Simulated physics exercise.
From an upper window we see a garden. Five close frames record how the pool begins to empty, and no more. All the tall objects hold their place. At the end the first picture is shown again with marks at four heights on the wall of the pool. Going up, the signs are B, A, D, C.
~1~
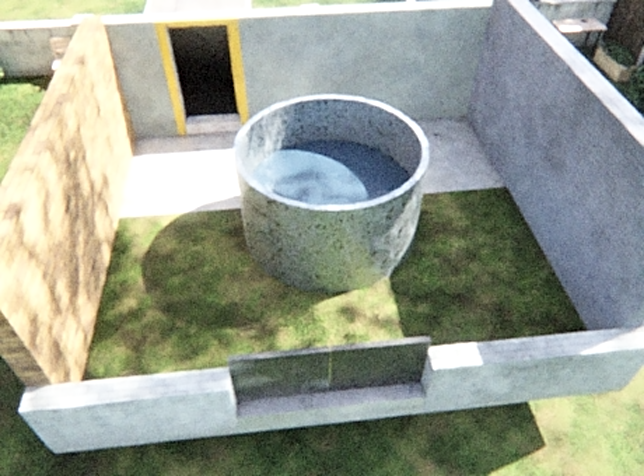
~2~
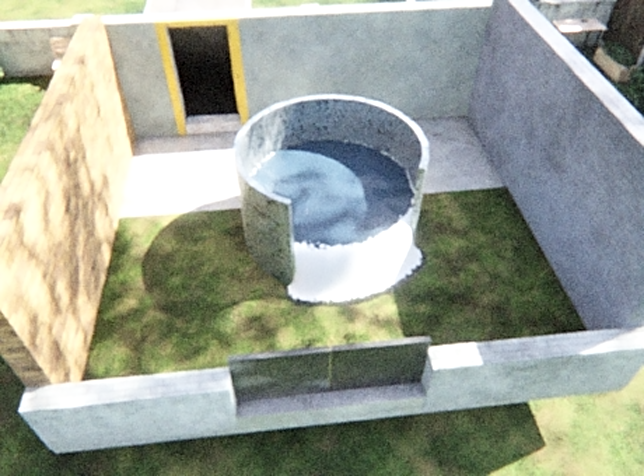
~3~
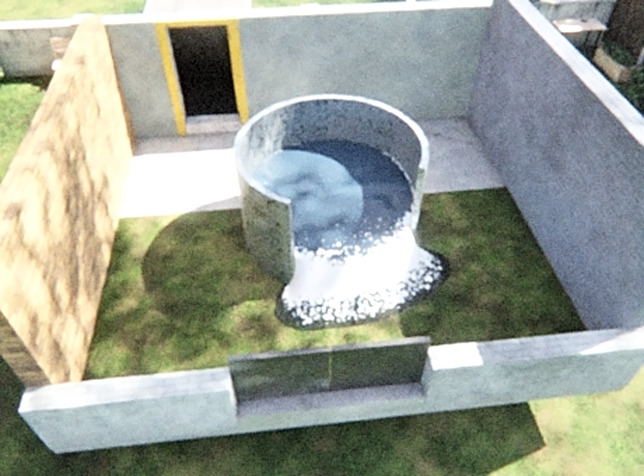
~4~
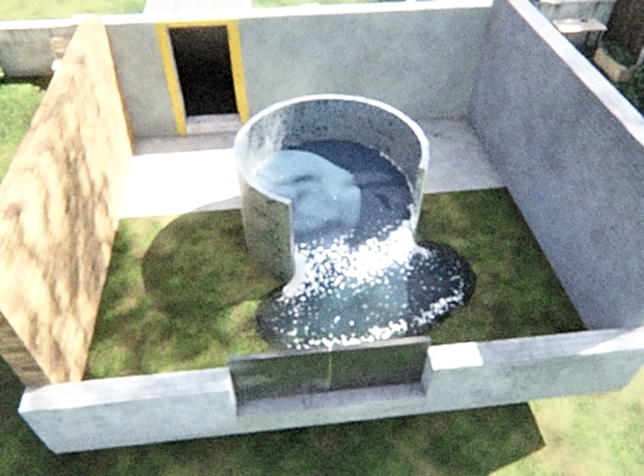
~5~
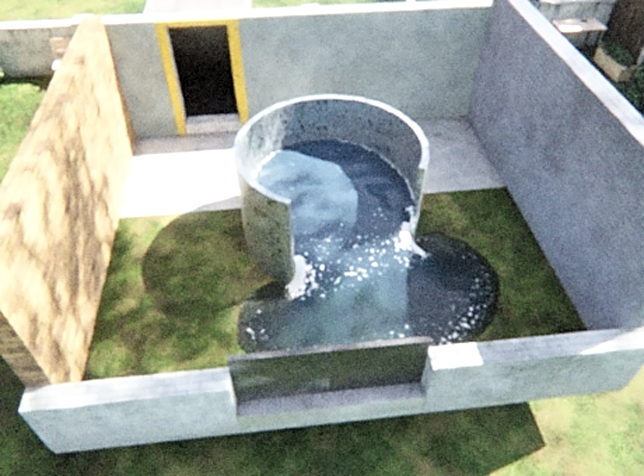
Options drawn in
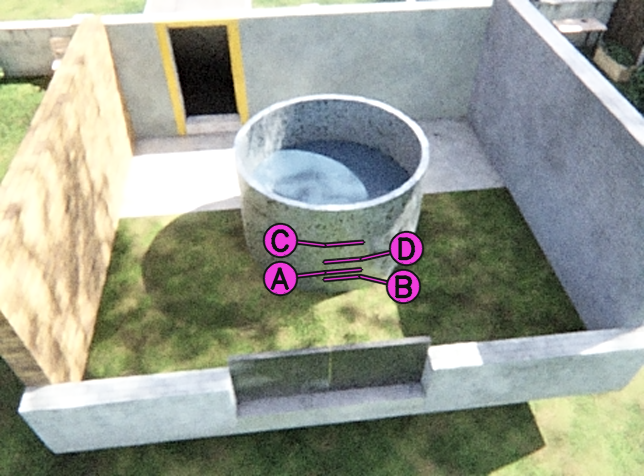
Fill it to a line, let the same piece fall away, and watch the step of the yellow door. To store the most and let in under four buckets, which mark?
That is mark C.
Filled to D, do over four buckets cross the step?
No, that is safe.
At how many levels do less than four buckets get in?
All of the four.
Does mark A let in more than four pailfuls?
No, that is safe.
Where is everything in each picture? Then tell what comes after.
Water in the pool at rest, its middle at (330, 188); foot of the yellow doorway at (215, 132); shut gate at (330, 354).
Water covers 2 % of the ground and shows as far out as (289, 289).
Water covers 5 % of the ground and shows as far out as (441, 260).
Water covers 10 % of the ground and shows as far out as (266, 319).
Water covers 17 % of the ground and shows as far out as (490, 274).
On the marked copy, A at (342, 271); B at (342, 278); C at (343, 243); D at (343, 260); from the bottom up B, A, D, C.
With A, nothing gets over.
With B, nothing gets over.
With C, a splash gets over, under a bucket.
With D, nothing gets over.
